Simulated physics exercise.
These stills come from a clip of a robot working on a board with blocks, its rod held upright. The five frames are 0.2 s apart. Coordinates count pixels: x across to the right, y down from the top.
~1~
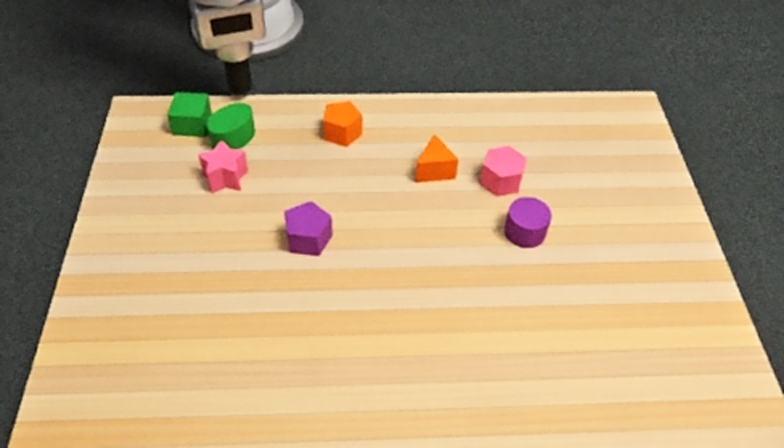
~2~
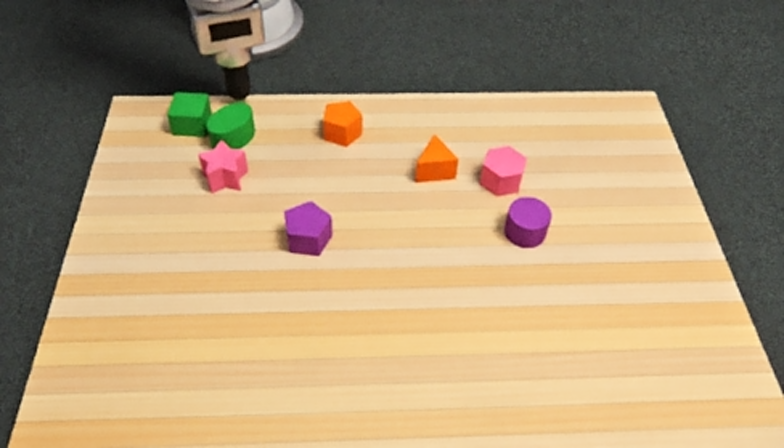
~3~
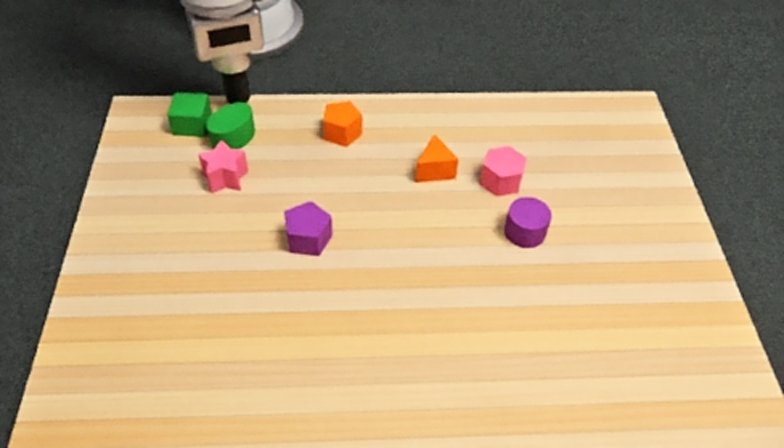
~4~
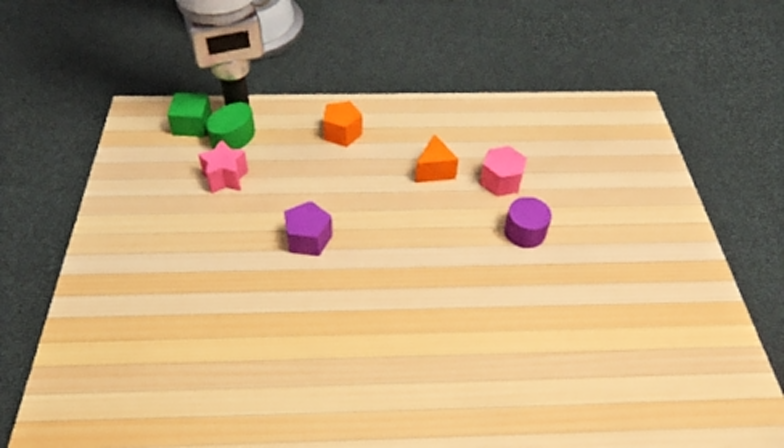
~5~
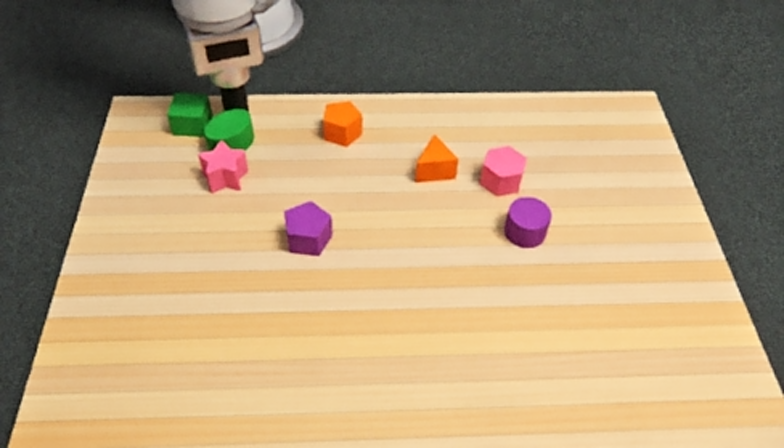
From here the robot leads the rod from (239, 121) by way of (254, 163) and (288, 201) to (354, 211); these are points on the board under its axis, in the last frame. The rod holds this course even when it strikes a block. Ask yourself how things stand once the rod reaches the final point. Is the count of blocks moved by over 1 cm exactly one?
Answer: No.
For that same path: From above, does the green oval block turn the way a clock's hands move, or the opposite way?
Looking down: Clockwise.
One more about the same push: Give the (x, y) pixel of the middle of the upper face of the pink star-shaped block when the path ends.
The answer is (203, 181).
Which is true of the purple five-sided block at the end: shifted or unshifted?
Stays where it is.
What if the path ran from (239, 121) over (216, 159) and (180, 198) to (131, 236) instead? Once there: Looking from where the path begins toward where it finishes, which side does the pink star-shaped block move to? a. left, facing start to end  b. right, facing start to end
I'll go with a - left, facing start to end.
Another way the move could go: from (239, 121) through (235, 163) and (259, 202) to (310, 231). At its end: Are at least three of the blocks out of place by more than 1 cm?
Yes.
What follows on the original path. One third of the way, rod (252, 156); pink star-shaped block (204, 179); green oval block (218, 153), turned 85° clockwise.
Two thirds of the way, rod (288, 194); pink star-shaped block (203, 181); green oval block (218, 154), turned 90° clockwise.
At the end, rod (354, 203); pink star-shaped block (203, 181); green oval block (218, 154), turned 90° clockwise; purple five-sided block unmoved.
